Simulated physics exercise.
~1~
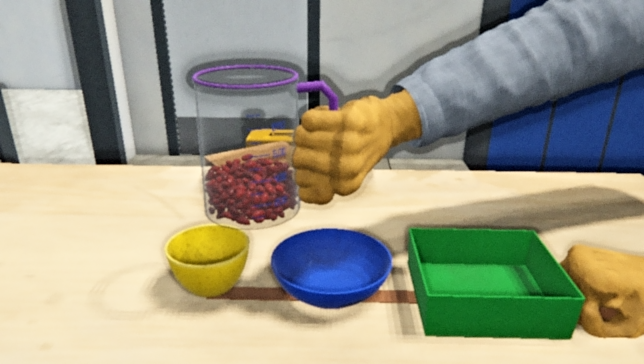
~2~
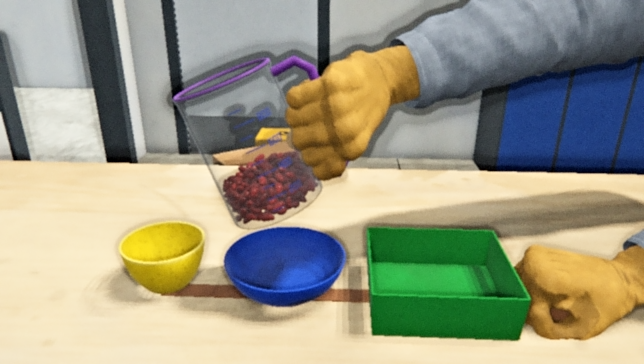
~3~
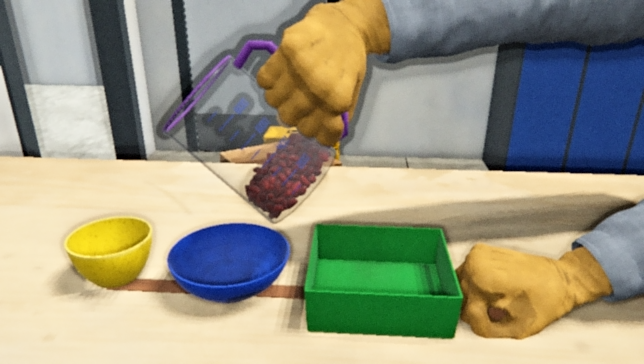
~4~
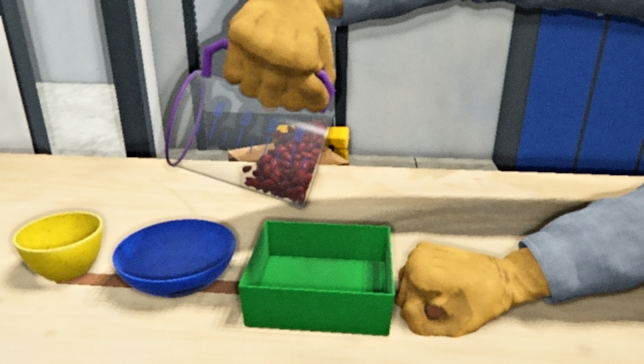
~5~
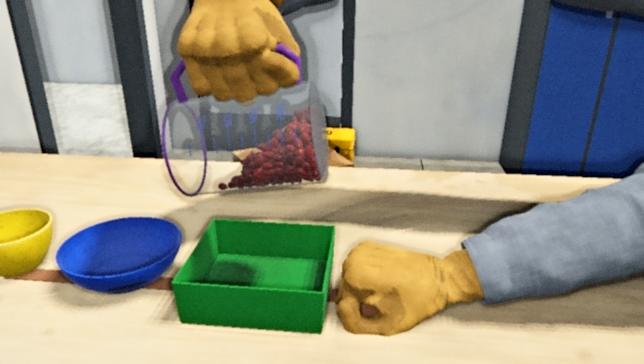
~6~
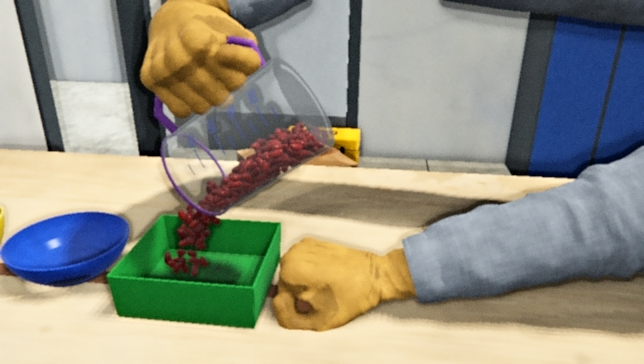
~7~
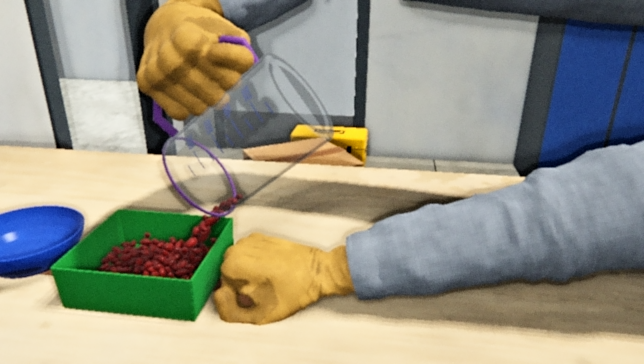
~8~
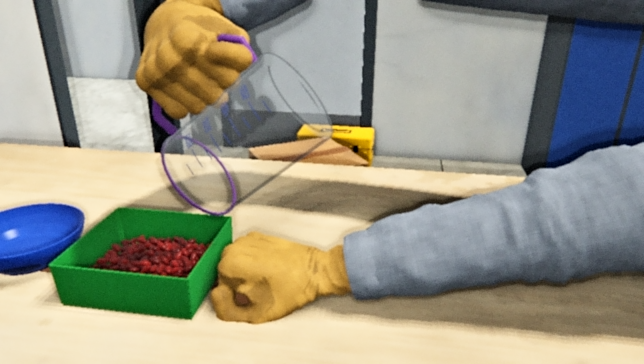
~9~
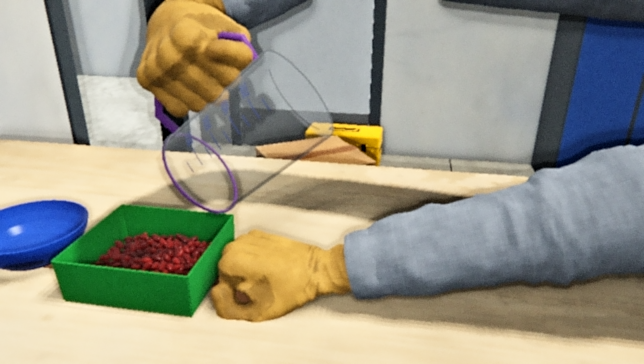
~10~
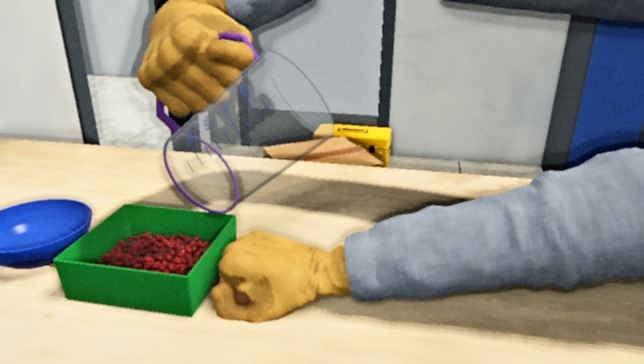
A gloved hand tipped a clear jug of red beans while a yellow bowl, a blue bowl and a green tin slid left beneath it, and the beans poured into the green tin until they all lay there, the emptied jug still held upside down.
